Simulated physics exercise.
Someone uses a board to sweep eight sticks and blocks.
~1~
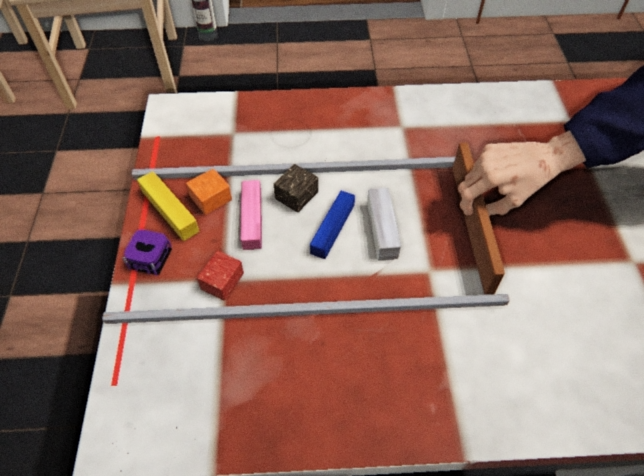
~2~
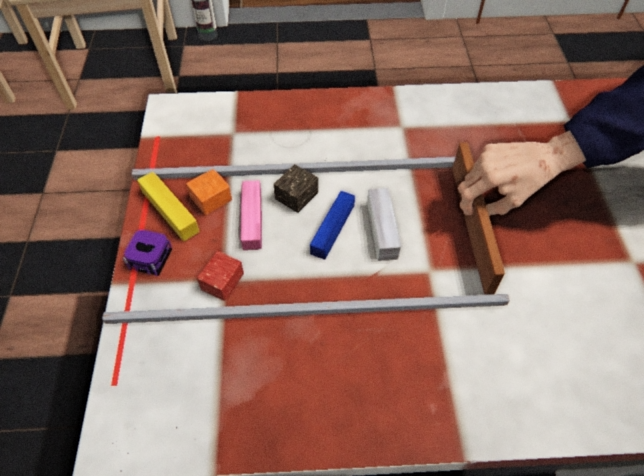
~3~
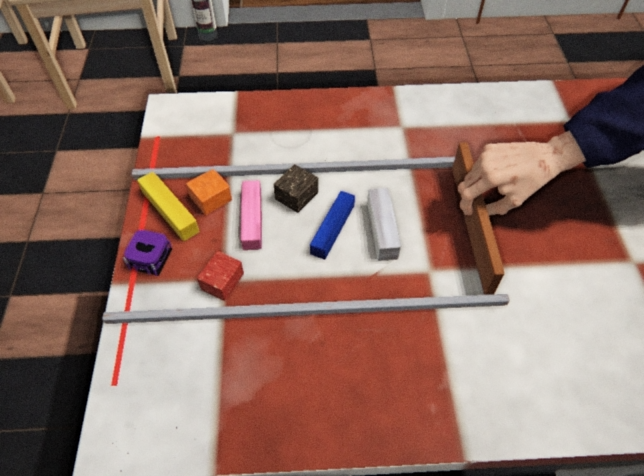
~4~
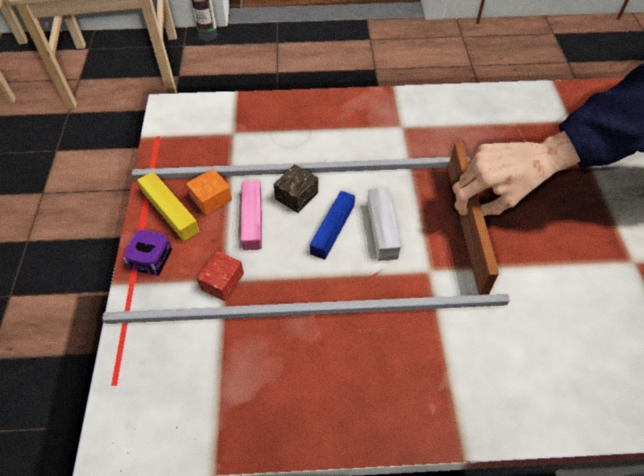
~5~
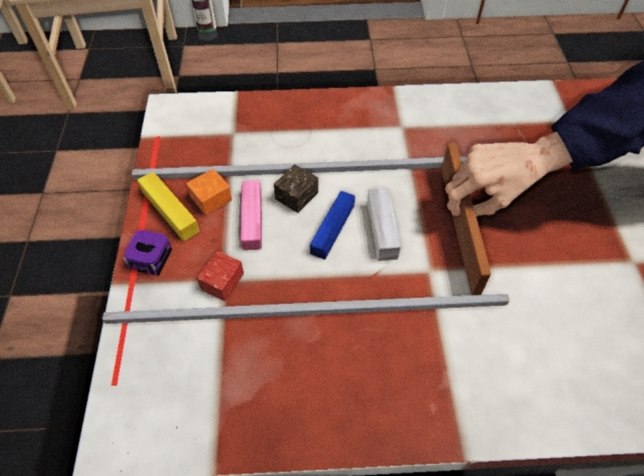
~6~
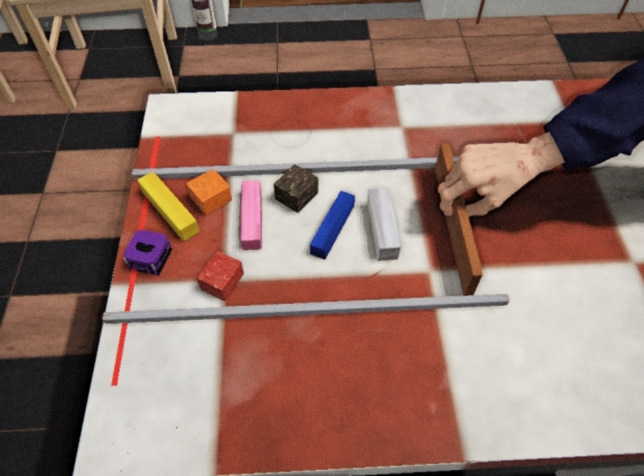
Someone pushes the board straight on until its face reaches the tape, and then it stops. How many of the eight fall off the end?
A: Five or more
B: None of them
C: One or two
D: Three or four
Five or more.
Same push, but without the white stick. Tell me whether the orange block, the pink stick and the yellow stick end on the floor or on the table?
Orange block: Is gone; pink stick: Is gone; yellow stick: Is gone.
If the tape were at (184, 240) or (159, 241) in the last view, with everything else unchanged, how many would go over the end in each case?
2 and 4 down on the floor.
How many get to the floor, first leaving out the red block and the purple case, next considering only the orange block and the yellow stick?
Result: 4, then 3.
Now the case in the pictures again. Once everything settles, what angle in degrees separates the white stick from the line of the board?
I'd estimate about 0 degrees.
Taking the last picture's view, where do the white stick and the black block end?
(126, 234) and (129, 184), roughly.
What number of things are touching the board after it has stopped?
It's 3 of them.
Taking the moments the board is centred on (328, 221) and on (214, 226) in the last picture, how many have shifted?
Moved so far: 3, later 8.
A little later, none off yet; purple case at rest near (149, 253); yellow stick at rest near (168, 206); orange block at rest near (209, 192).
When it is over, the number that fall off is five or more; down, blue stick, pink stick, orange block, yellow stick and purple case.
